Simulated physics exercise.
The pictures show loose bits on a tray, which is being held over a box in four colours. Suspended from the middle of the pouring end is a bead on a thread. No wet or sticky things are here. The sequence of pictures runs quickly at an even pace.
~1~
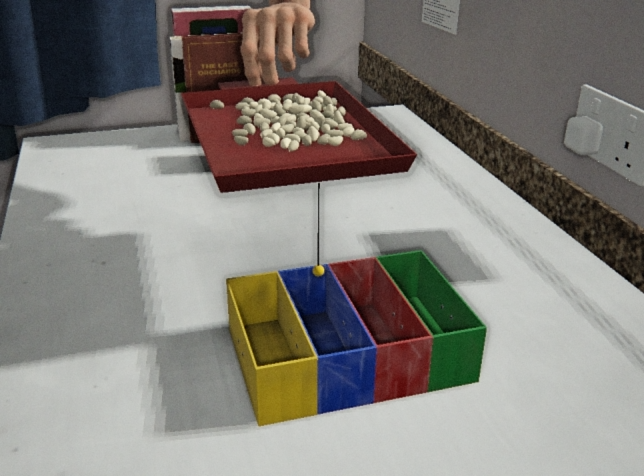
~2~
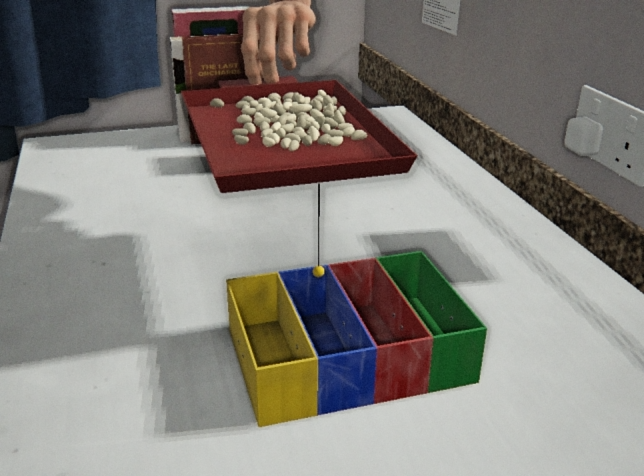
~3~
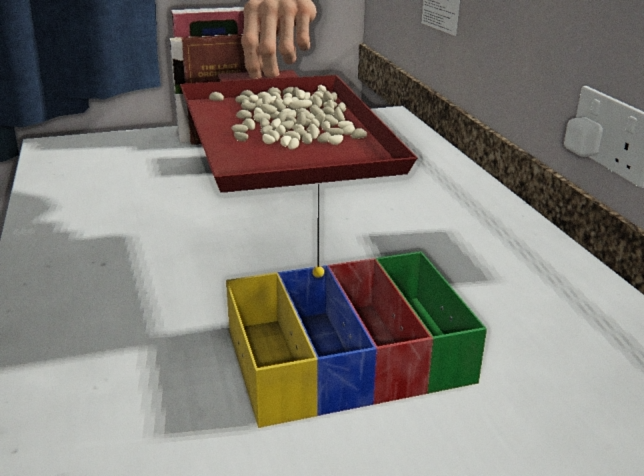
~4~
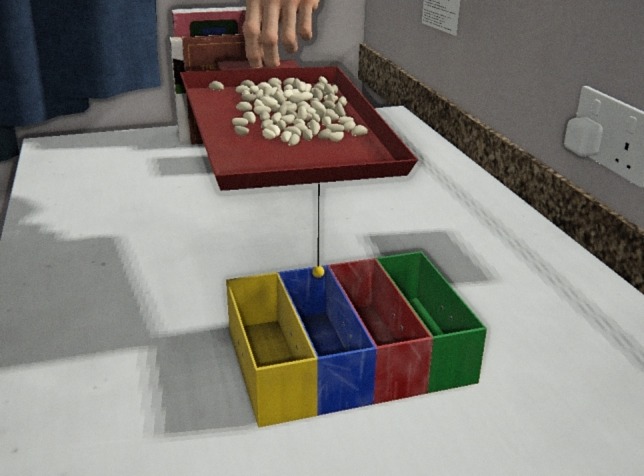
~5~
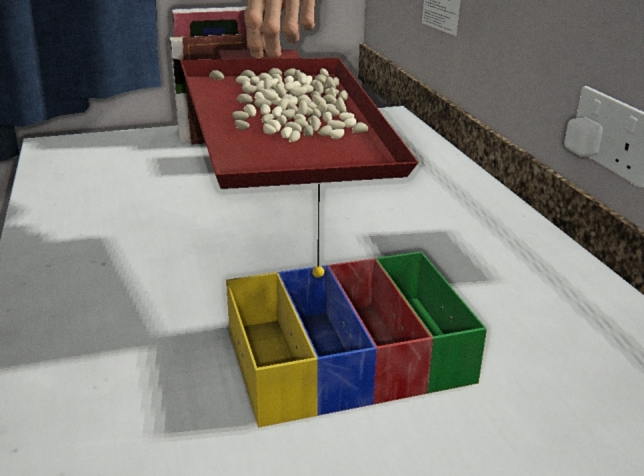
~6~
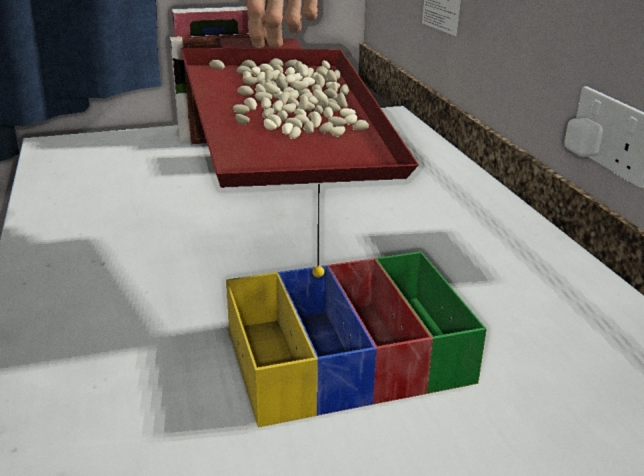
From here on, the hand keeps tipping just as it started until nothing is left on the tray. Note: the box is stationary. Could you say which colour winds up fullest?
The green cell winds up fullest.
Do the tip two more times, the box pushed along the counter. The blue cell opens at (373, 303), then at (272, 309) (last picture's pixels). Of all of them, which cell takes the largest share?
Try one goes to red; try two goes to green.
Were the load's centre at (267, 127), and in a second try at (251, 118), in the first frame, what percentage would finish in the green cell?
Close to 40 per cent, followed by close to 40 per cent.
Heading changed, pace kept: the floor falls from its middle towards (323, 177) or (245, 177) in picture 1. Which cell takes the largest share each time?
In order, it comes out as the red cell and yellow.
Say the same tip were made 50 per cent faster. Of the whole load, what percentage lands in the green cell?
Estimate: Some 50%.
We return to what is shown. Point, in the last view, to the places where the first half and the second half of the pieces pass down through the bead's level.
(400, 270) first, (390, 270) later.
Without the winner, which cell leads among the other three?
Runner-up: The cell in red.
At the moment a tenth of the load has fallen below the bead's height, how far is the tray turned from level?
Around 85°, give or take.
Soon after the last picture, tray tipped steeply; nearly all on the tray; a stray few falling or outside the box.
A little later, tray tipped right over; about a third on the tray; about a quarter in the green cell; a small part in the red cell; a small part in the blue cell; about a quarter falling or outside the box.
Later still, tray tipped past a quarter turn; about half in the green cell; about a third in the red cell; a small part in the blue cell; a stray few falling or outside the box.
At rest, tray tipped past a quarter turn; about half in the green cell; about a third in the red cell; a small part in the blue cell; none in the yellow cell; a stray few outside the box.
